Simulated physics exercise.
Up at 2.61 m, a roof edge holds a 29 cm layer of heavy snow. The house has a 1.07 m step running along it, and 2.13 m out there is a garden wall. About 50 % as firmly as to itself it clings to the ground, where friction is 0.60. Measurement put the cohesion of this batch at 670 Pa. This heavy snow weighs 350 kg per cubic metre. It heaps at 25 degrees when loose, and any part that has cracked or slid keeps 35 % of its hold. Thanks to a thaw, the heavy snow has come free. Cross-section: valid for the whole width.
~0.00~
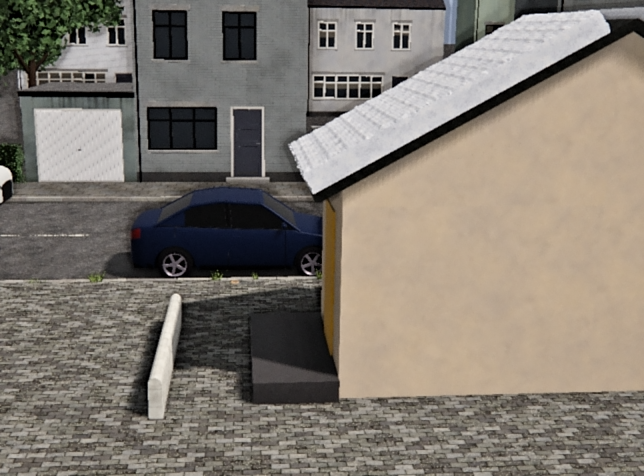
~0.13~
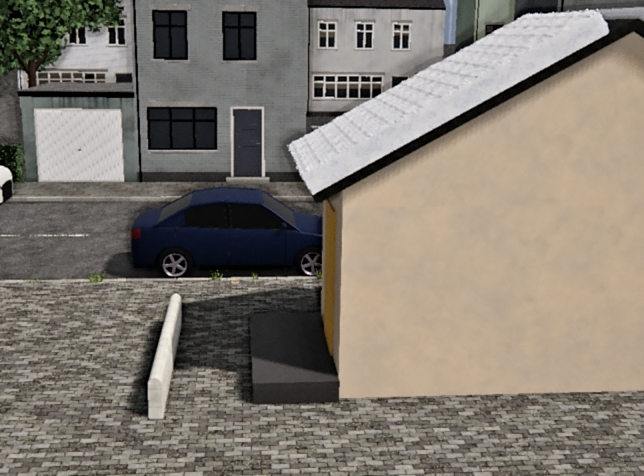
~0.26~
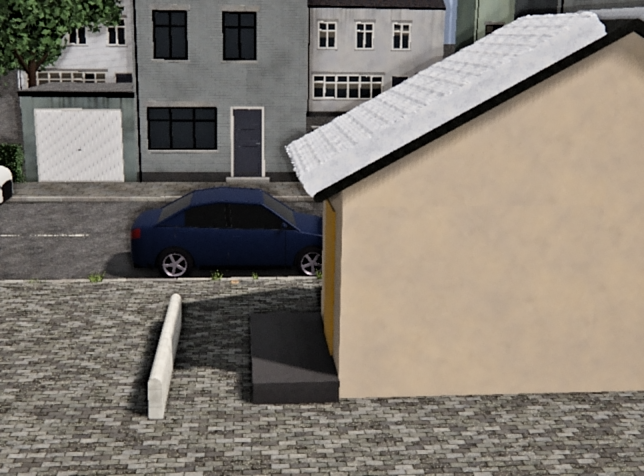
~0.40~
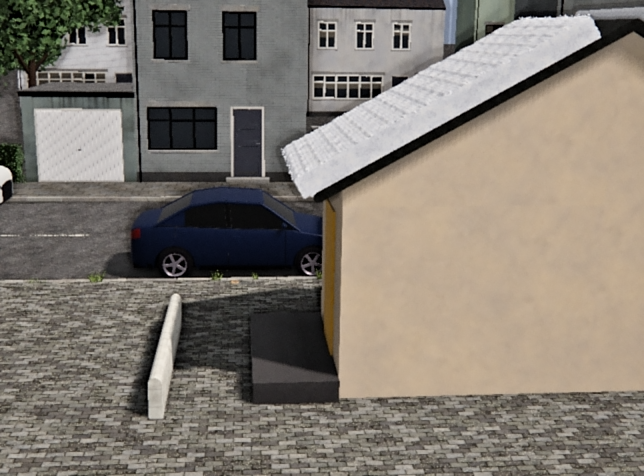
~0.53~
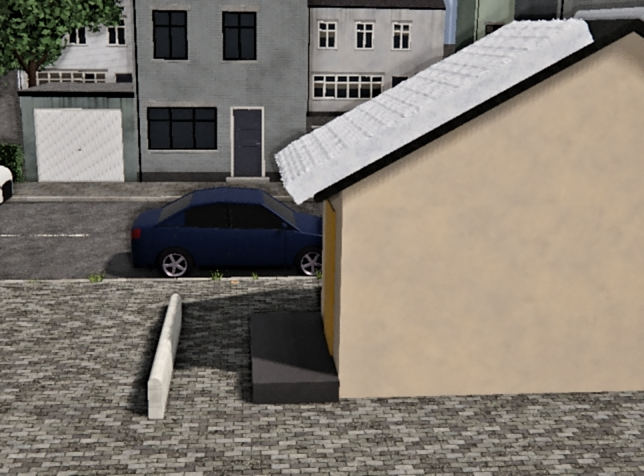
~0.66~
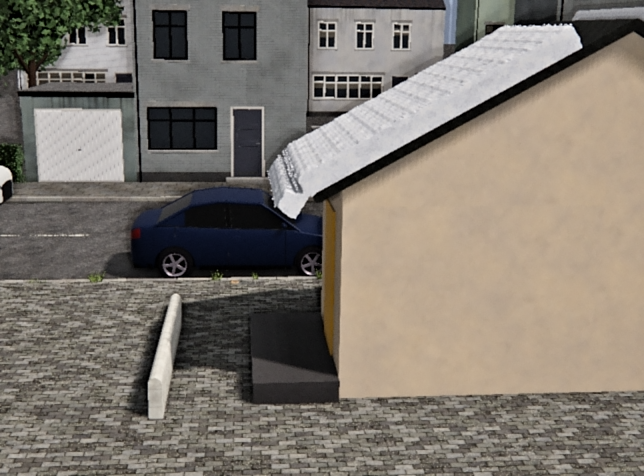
We see a beige house with a thick layer of snow on its sloping roof, a blue car parked behind. The snow slides slowly down to the left in one piece, reaching further past the eaves, where its lower edge cracks and bends downward.
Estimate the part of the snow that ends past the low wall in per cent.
My estimate is 31 percent.
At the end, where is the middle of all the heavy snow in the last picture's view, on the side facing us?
Approximately at pixel (159, 388).
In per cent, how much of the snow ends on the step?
3 %, roughly.
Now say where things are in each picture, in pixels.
The first picture shows foremost bit of the heavy snow at (304, 178), 2 % of it past the eaves, in one piece.
The second picture shows foremost bit of the heavy snow at (303, 178), its middle shifted 1.3 cm, 2 % of it past the eaves, in one piece.
The third picture shows foremost bit of the heavy snow at (300, 180), its middle shifted 5.3 cm, 3 % of it past the eaves, in one piece.
The fourth picture shows foremost bit of the heavy snow at (295, 183), its middle shifted 12 cm, 5 % of it past the eaves, in one piece.
The fifth picture shows foremost bit of the heavy snow at (287, 190), its middle shifted 22 cm, 7 % of it past the eaves, in one piece.
The sixth picture shows foremost bit of the heavy snow at (278, 204), its middle shifted 36 cm, 11 % of it past the eaves, cracking.
After 1.09 s, 86 % is still on the roof and 0 % is past the low wall.
After 1.59 s, 60 % is still on the roof and 0 % is past the low wall.
After 2.10 s, 17 % is still on the roof and 1 % is past the low wall.
After 2.60 s, none is still on the roof and 29 % is past the low wall.
After 3.70 s, none is still on the roof and 31 % is past the low wall.
